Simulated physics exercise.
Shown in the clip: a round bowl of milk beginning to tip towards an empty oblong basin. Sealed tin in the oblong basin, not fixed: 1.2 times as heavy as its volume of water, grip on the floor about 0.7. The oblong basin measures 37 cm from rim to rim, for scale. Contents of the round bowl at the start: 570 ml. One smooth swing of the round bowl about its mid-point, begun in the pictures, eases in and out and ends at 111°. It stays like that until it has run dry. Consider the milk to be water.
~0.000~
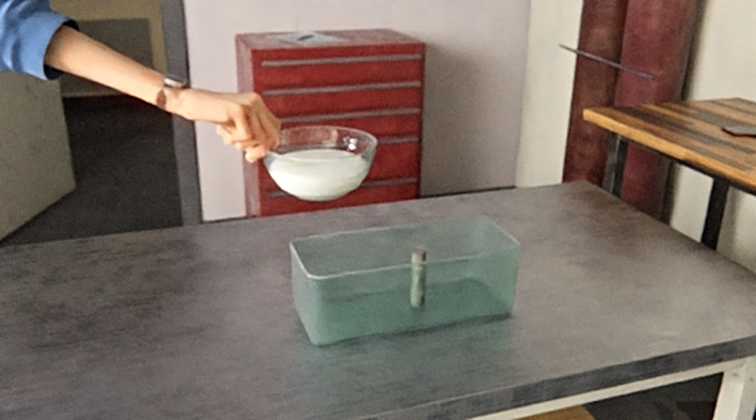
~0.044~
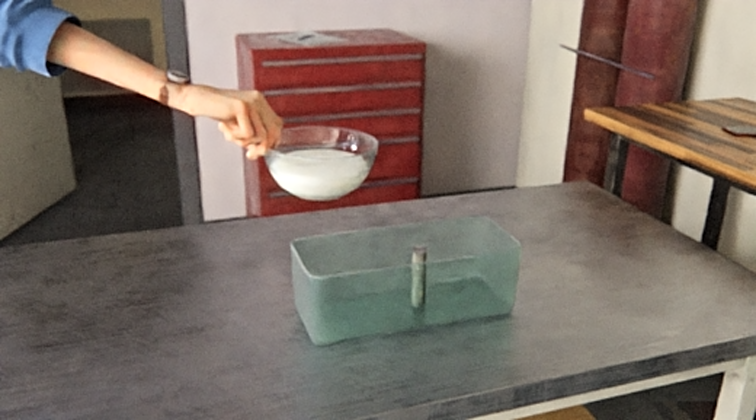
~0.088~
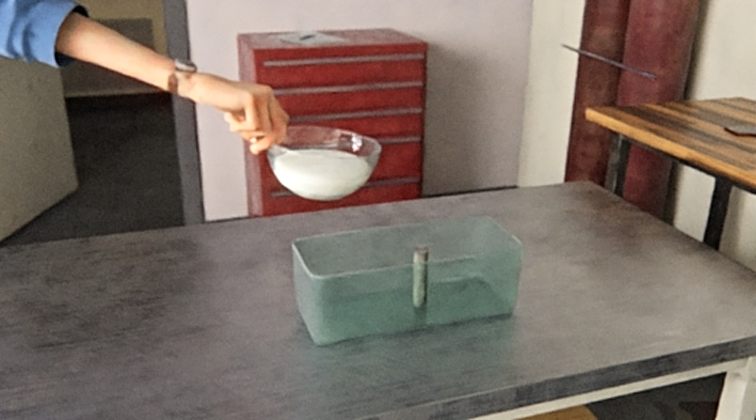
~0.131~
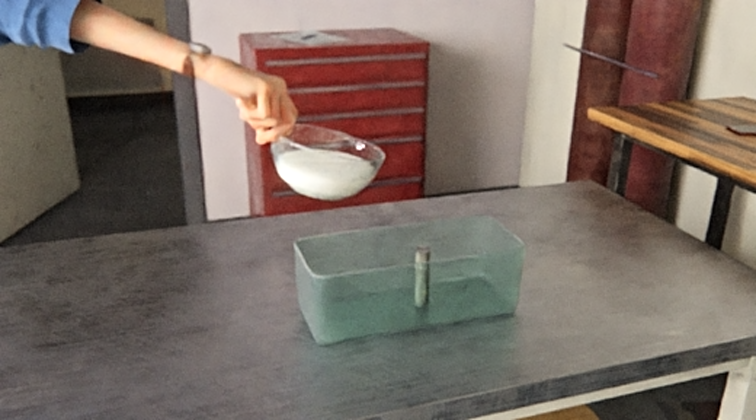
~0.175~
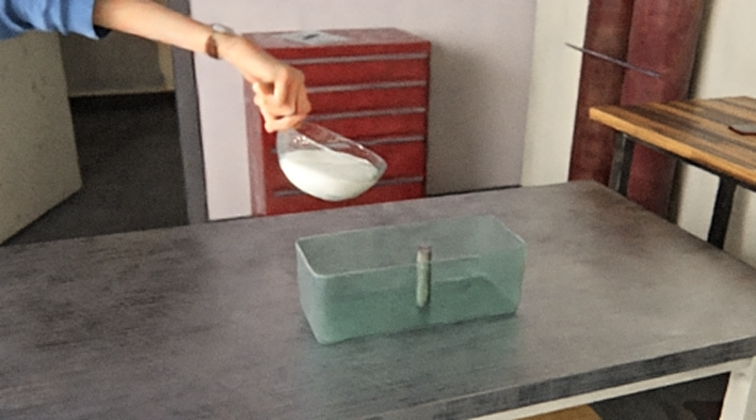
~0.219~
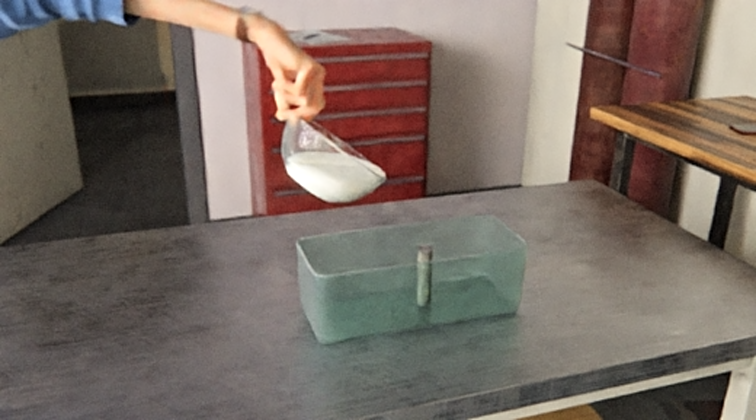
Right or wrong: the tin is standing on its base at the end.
Wrong, it is lying on its side.
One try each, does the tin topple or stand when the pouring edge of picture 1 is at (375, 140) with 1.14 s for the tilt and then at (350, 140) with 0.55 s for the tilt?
Run one: It does not tip. Run two: It does not tip.
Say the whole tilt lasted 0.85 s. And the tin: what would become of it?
Outcome - the tin ends up overturned.
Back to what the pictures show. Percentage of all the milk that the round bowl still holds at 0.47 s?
5 %.
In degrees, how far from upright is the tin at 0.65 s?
I'd say it's tipped close to 20 degrees.
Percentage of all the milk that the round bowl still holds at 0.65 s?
I reckon near 0 per cent still sits there.
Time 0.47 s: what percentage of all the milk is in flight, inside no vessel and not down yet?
Near 40 per cent at that moment.
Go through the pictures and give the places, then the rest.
Tilt 0°; pouring edge (373, 139); surface from (270, 167) to (365, 158); the oblong basin's rim runs from (299, 259) to (504, 232); the tin's top is at (419, 252), in the first picture.
Tilt 2°; pouring edge (374, 140); surface from (271, 166) to (366, 158), in the second picture.
Tilt 7°; pouring edge (378, 145); surface from (274, 164) to (368, 160), in the third picture.
Tilt 15°; pouring edge (381, 152); surface from (277, 162) to (371, 163), in the fourth picture.
Tilt 26°; pouring edge (383, 162); surface from (281, 160) to (376, 164), in the fifth picture.
Tilt 38°; pouring edge (381, 174); surface from (286, 161) to (381, 167), in the sixth picture.
After 0.47 s the tilt is 105° and 5 per cent is still to pour; the tin stands where it began.
After 0.65 s the tilt is 111° and 0 per cent is still to pour; the tin leans 18°.
After 0.84 s the tilt is 111° and 0 per cent is still to pour; the tin lies on its side.
After 1.05 s the tilt is 111° and 0 per cent is still to pour; the tin lies on its side.
In the end the tin lies on its side.
